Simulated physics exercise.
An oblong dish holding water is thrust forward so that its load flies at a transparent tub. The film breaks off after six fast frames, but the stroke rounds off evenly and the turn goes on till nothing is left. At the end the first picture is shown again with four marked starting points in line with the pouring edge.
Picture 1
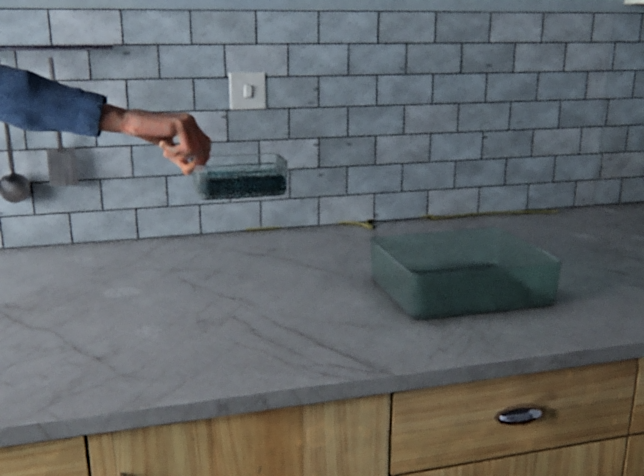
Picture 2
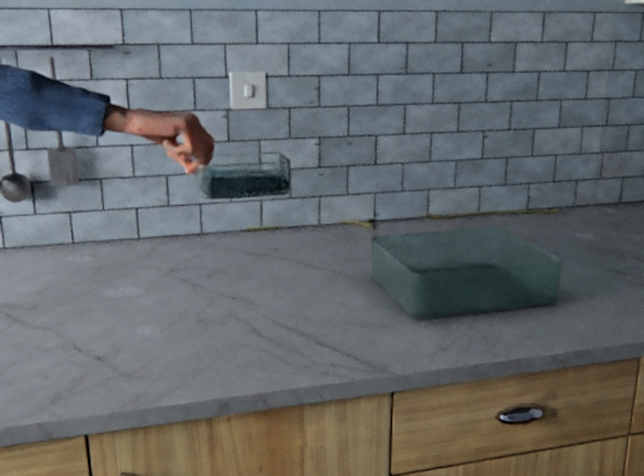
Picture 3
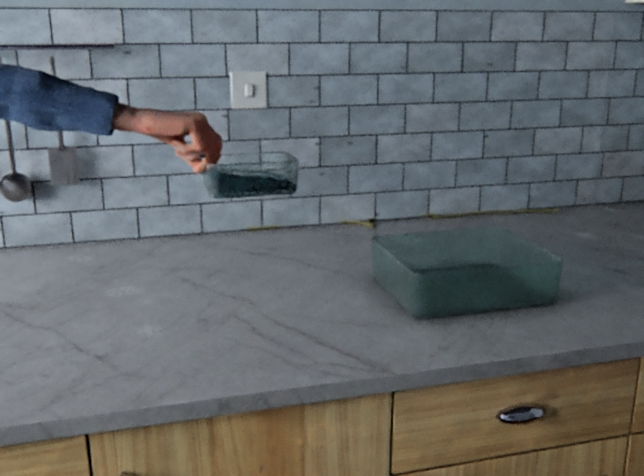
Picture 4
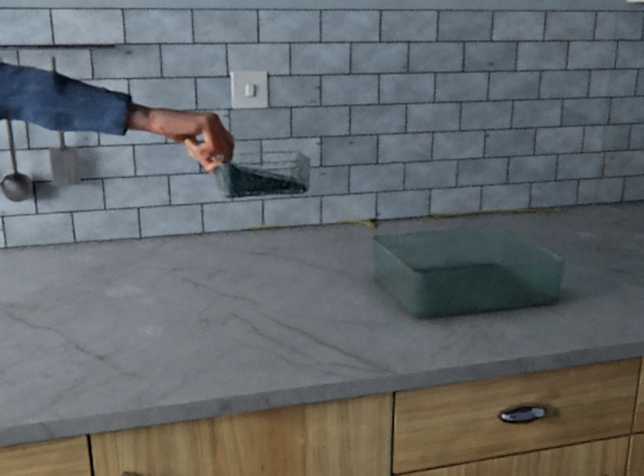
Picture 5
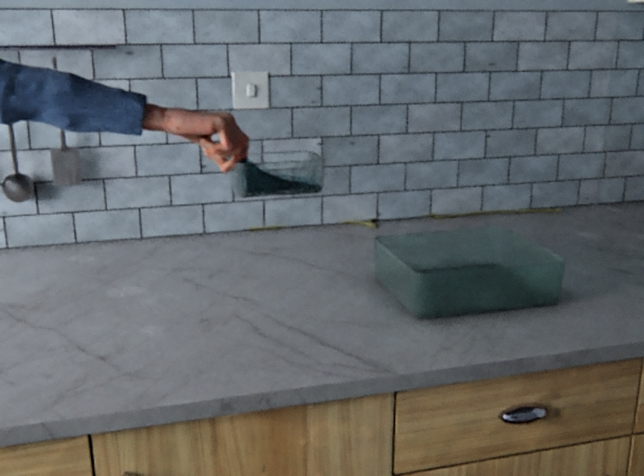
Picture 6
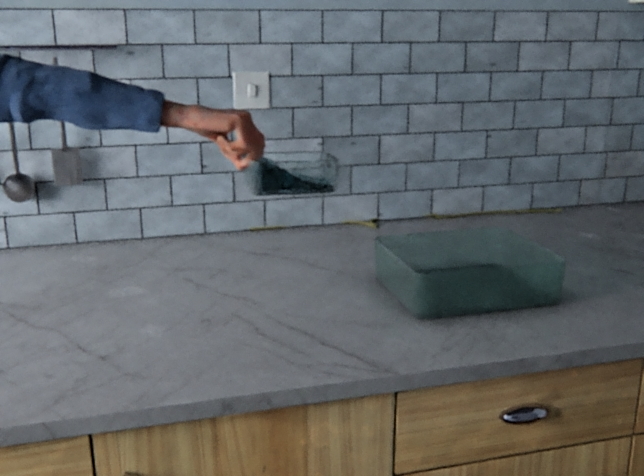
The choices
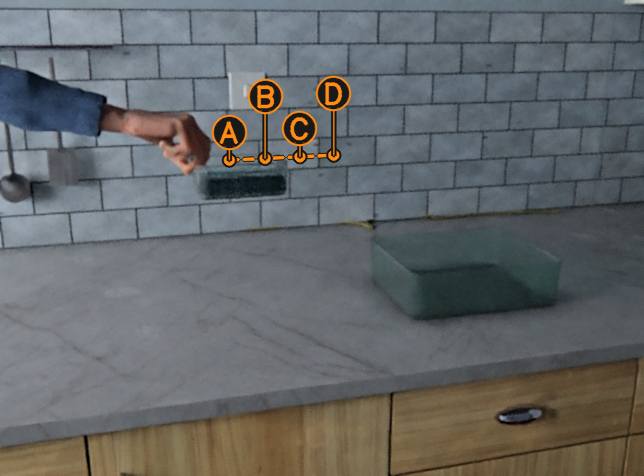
The clip opens with a blue-sleeved arm at the left holding a small, clear oblong dish of dark contents above a gray counter, where a larger transparent tub sits. The hand moves the dish a short way right, and the contents shift inside, banking toward the hand, while the tub stays still.
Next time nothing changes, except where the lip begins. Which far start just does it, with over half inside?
C will do.
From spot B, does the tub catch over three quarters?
No, less.
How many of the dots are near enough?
Two of the four.
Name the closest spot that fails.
Spot B.
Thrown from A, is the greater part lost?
Yes, that goes wrong.
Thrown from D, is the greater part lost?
No, not at all.
On the marked copy, A at (229, 160); B at (265, 158); C at (299, 156); D at (333, 155).
Choosing A, about 11 % lands in the tub, 87 % falls short.
Choosing B, about 38 % lands in the tub, 59 % falls short and 4 % goes beside or beyond.
Choosing C, about 64 % lands in the tub, 29 % falls short and 7 % goes beside or beyond.
Choosing D, about 84 % lands in the tub, 9 % falls short and 8 % goes beside or beyond.
